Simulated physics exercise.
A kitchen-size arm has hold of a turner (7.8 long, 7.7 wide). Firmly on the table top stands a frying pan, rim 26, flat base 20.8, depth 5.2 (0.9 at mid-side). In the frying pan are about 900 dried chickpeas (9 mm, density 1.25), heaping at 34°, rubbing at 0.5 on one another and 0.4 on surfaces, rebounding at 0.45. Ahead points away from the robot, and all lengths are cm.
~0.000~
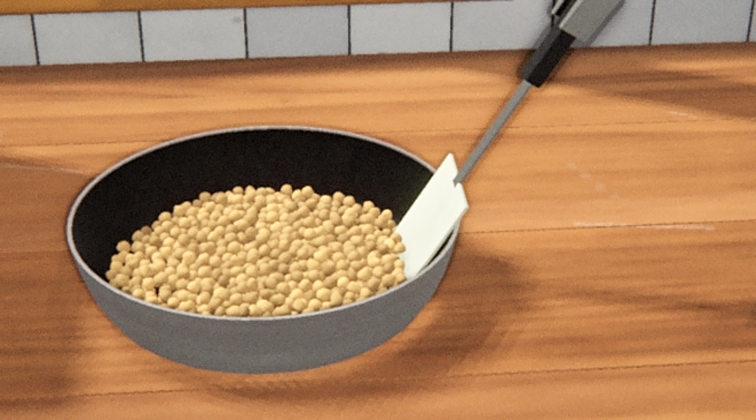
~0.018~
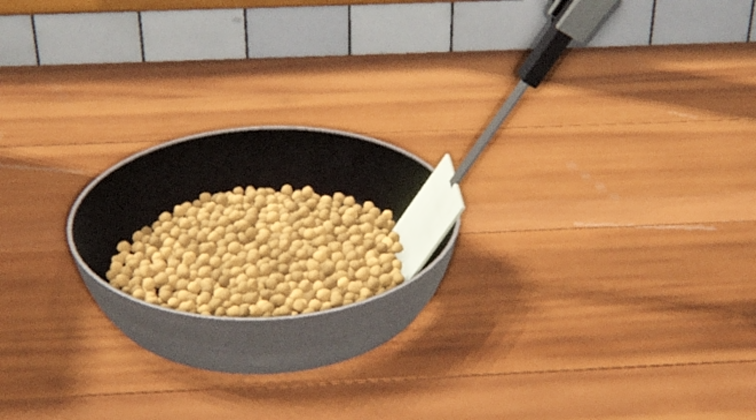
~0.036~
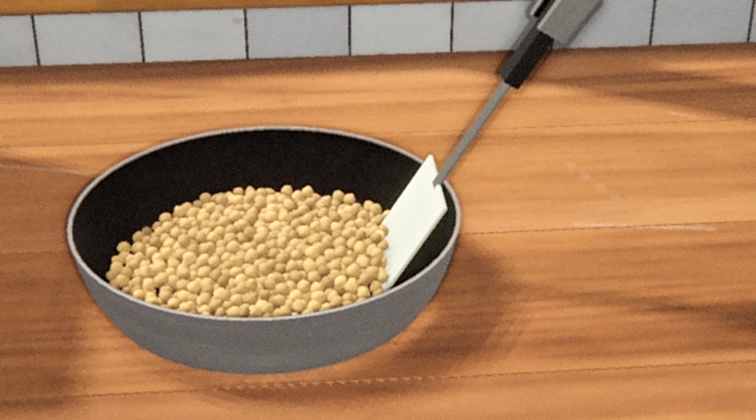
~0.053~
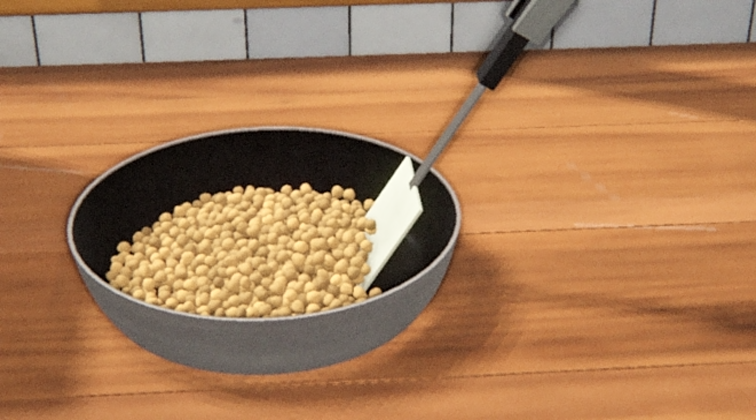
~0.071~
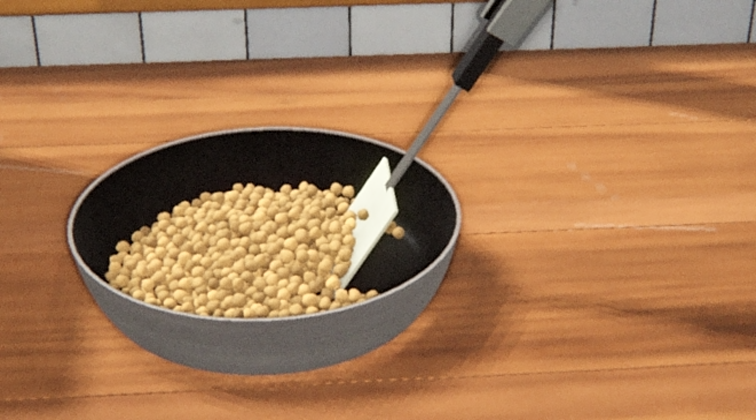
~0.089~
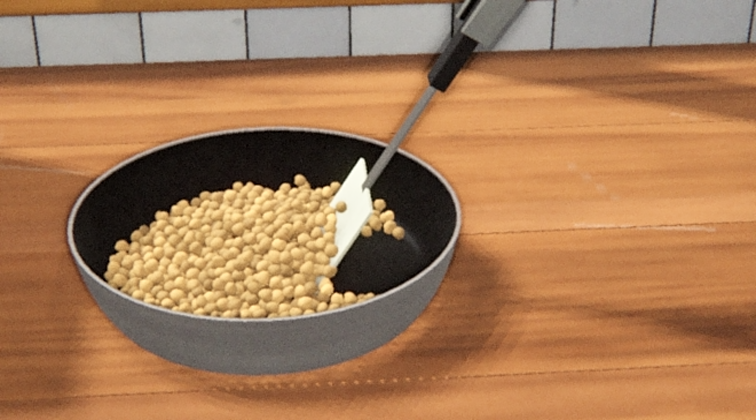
A white-bladed turner held by a grey and black robotic arm sweeps steadily leftward through a dark frying pan full of pale tan chickpeas. The pan rests on a wooden table top before a strip of white tiles, seen from a fixed, slightly raised viewpoint. The blade pushes the chickpeas into a higher heap, baring dark pan at right, while a few slip around behind it.
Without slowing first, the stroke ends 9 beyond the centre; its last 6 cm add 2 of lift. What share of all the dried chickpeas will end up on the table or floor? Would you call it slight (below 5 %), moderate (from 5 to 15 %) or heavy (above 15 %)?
I would call it moderate.
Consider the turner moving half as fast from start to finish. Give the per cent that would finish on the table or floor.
0 %.
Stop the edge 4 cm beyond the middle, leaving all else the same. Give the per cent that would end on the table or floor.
It would come to roughly 0 percent.
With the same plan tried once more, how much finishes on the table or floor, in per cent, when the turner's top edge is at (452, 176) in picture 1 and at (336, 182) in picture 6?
15 %.
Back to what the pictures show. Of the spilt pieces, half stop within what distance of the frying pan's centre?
Close to 26 cm from the centre.
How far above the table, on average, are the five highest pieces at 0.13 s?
They are around 6 cm up.
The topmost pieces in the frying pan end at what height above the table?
Height at the end: Around 5.5 cm.
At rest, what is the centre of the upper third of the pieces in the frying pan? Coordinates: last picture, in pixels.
The middle lies somewhere around (130, 252).
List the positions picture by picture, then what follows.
The first frame shows turner top edge at (459, 180), sloping 58°; upper third of the load around (275, 252), from x 110 to 410, top at y 190; 900 in the frying pan.
The second frame shows turner top edge at (455, 180), sloping 58°; upper third of the load around (275, 252), from x 110 to 415, top at y 190.
The third frame shows turner top edge at (438, 181), sloping 58°; upper third of the load around (286, 251), from x 115 to 415, top at y 190.
The fourth frame shows turner top edge at (415, 182), sloping 58°; upper third of the load around (285, 247), from x 110 to 415, top at y 190.
The fifth frame shows turner top edge at (391, 184), sloping 58°; upper third of the load around (276, 247), from x 110 to 415, top at y 185.
The sixth frame shows turner top edge at (367, 185), sloping 58°; upper third of the load around (271, 247), from x 110 to 415, top at y 180; 900 in the frying pan.
After 0.13 s, sloping 58°, highest piece 6 above the table; 900 in the frying pan.
After 0.18 s, sloping 58°, highest piece 6 above the table; 900 in the frying pan.
After 0.40 s, sloping 58°, highest piece 6 above the table; 822 in the frying pan, 74 on the table or floor, 4 on the blade or in flight.
After 1.45 s, sloping 58°, highest piece 5 above the table; 822 in the frying pan, 78 on the table or floor.
At rest, 822 in the frying pan, 78 on the table or floor. That is 9 % on the table or floor.
